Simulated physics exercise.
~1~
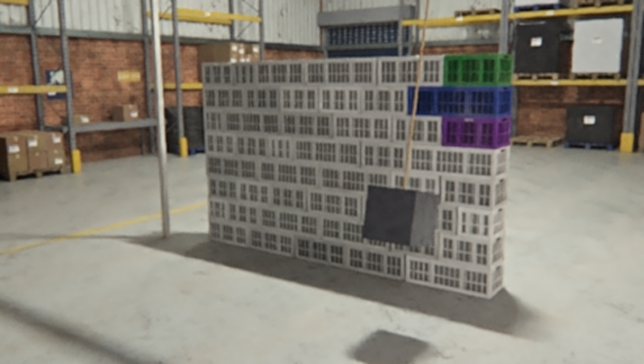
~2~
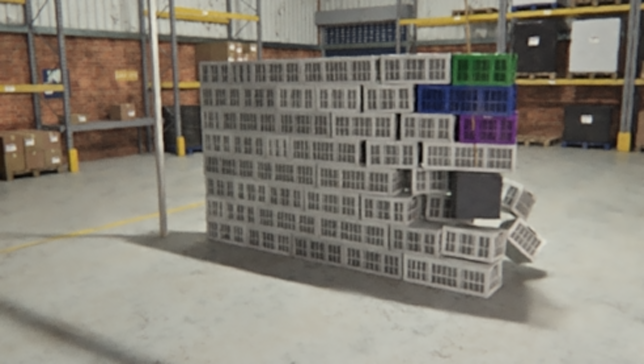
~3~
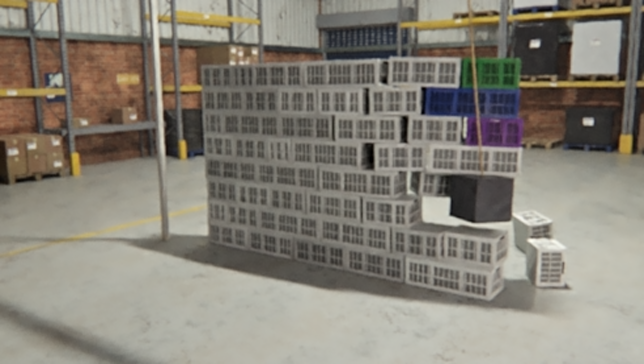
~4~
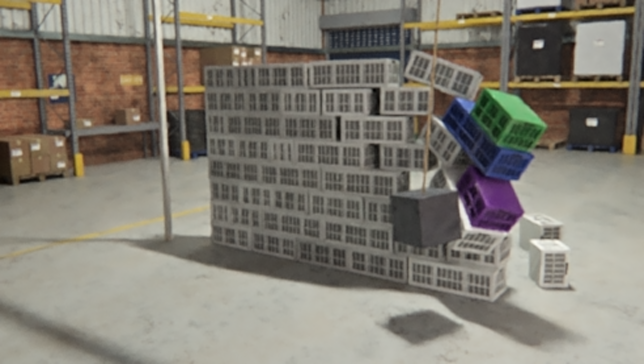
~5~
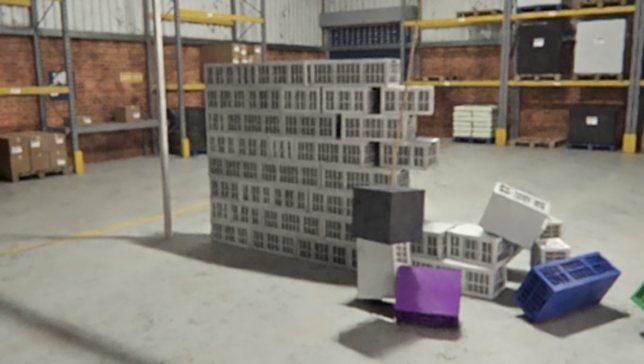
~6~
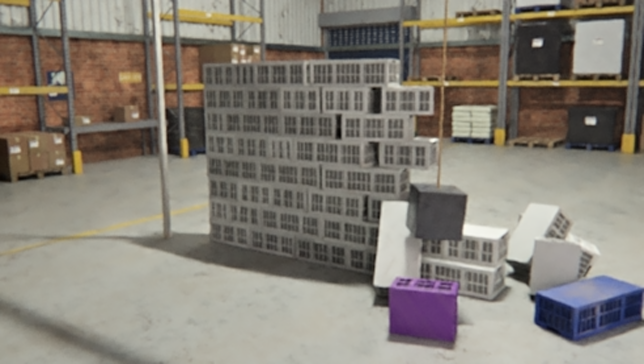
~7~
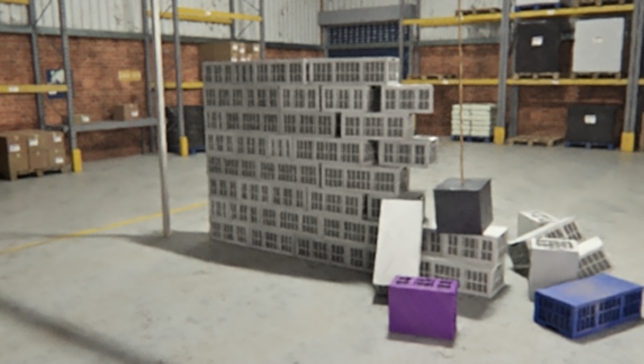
A dark block on a hanging line swings into the right end of a freestanding wall of pale crates in a warehouse, seen from the front by a slightly swaying camera. Green, blue and purple crates sit stacked at the wall's upper right corner. The block punches into the lower right end, knocking pale crates out, then swings back left as the coloured crates tip and tumble. The purple one lands on its side in front, the blue one upside down at right, and the green one drops from view. The block swings right again above the fallen crates, while the wall's left part stands.
